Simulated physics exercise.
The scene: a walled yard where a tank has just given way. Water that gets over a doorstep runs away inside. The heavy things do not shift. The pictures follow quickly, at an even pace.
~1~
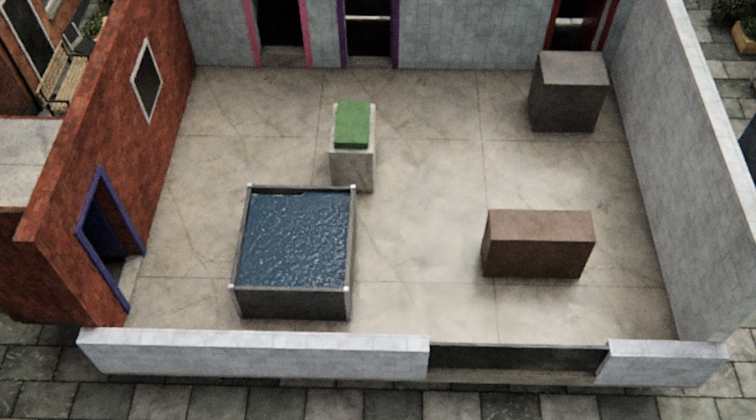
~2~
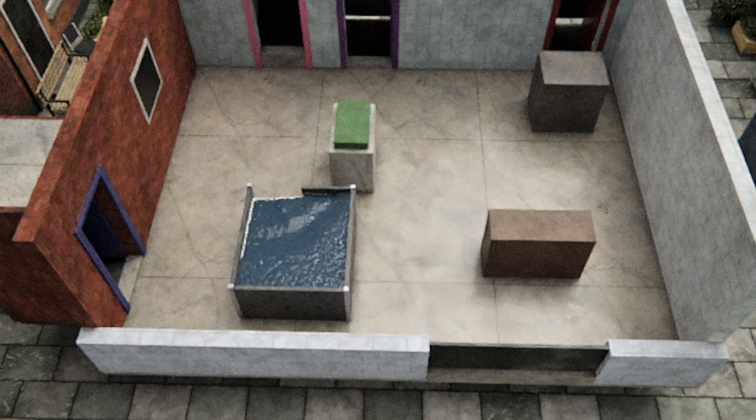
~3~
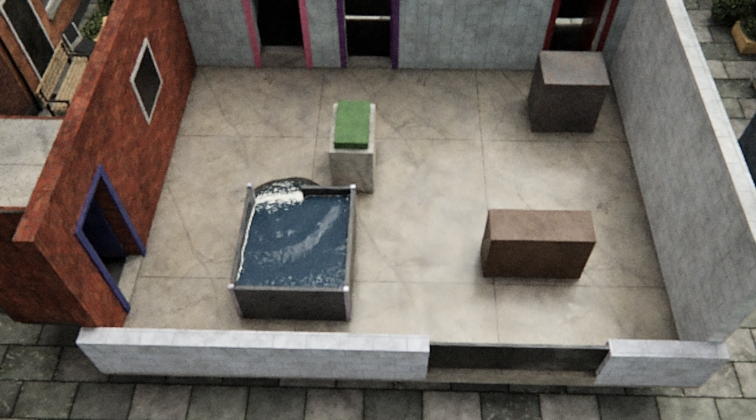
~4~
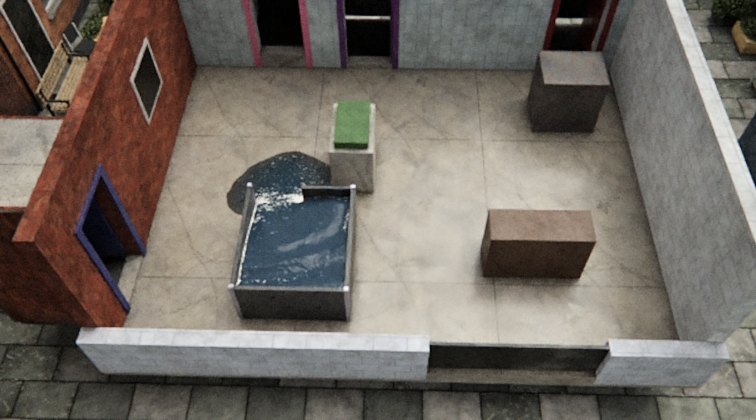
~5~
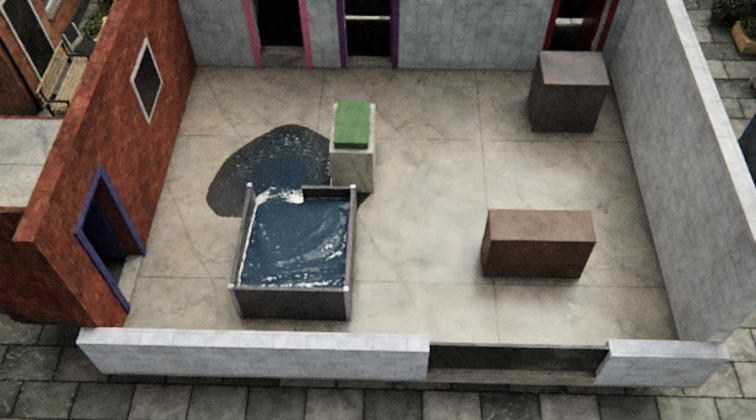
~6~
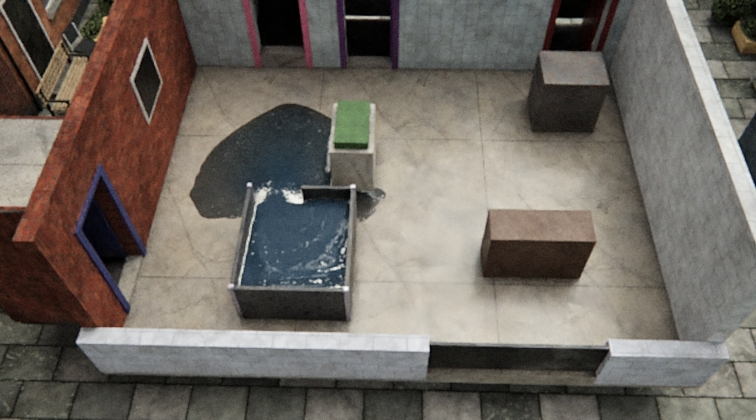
Water in a square tank sloshes and pours out through a gap on the tank's far side, spreading in a widening dark pool across the walled yard's pale floor, behind the tank and around the base of a green-topped block.
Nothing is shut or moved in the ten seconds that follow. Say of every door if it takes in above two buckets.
The pink door stays under that; the red door takes more than that; the purple door takes more than that; the blue door stays under that.
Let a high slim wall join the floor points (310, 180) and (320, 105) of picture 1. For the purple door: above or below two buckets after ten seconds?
In short: The purple one holds.
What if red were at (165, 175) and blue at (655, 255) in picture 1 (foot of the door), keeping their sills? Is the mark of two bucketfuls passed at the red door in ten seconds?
Then: The red door passes that mark.
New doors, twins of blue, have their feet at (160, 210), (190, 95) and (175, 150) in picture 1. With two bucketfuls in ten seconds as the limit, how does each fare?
As listed: Lets less in, lets more in, goes over.
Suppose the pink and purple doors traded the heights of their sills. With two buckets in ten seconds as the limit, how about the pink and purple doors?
Then: Pink door floods; purple door lets less in.
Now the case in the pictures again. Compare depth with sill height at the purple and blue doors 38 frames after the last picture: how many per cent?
About 130 and 60 per cent.
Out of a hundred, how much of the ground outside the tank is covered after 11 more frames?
About 25 per cent.
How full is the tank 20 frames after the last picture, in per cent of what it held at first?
About 36 per cent.
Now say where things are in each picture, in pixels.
In the first picture, the tank at (296, 238) is whole and still.
In the second picture, water pours out on the tank's far side and has run to a hidden place.
In the third picture, water pours out on the tank's far side and has run to (303, 182).
In the fourth picture, the front is at (300, 156), out from the gap on the tank's far side.
In the fifth picture, water pours out on the tank's far side and has run to (287, 129).
In the sixth picture, water pours out on the tank's far side and has run to (284, 108).
A moment on, water covers 25 % of the floor; the pink door wet at the sill, nothing in, the red door not reached, the purple door wet at the sill, nothing in, the blue door not reached.
Next, water covers 25 % of the floor; the pink door wet at the sill, nothing in, the red door not reached, the purple door under two buckets in, the blue door not reached.
Then, water covers 35 % of the floor; the pink door wet at the sill, nothing in, the red door not reached, the purple door over two buckets in, the blue door not reached.
Later, water covers 60 % of the floor; the pink door wet at the sill, nothing in, the red door wet at the sill, nothing in, the purple door over two buckets in, the blue door wet at the sill, nothing in.
In the end, water covers 85 % of the floor; the pink door wet at the sill, nothing in, the red door over two buckets in, the purple door over two buckets in, the blue door wet at the sill, nothing in.
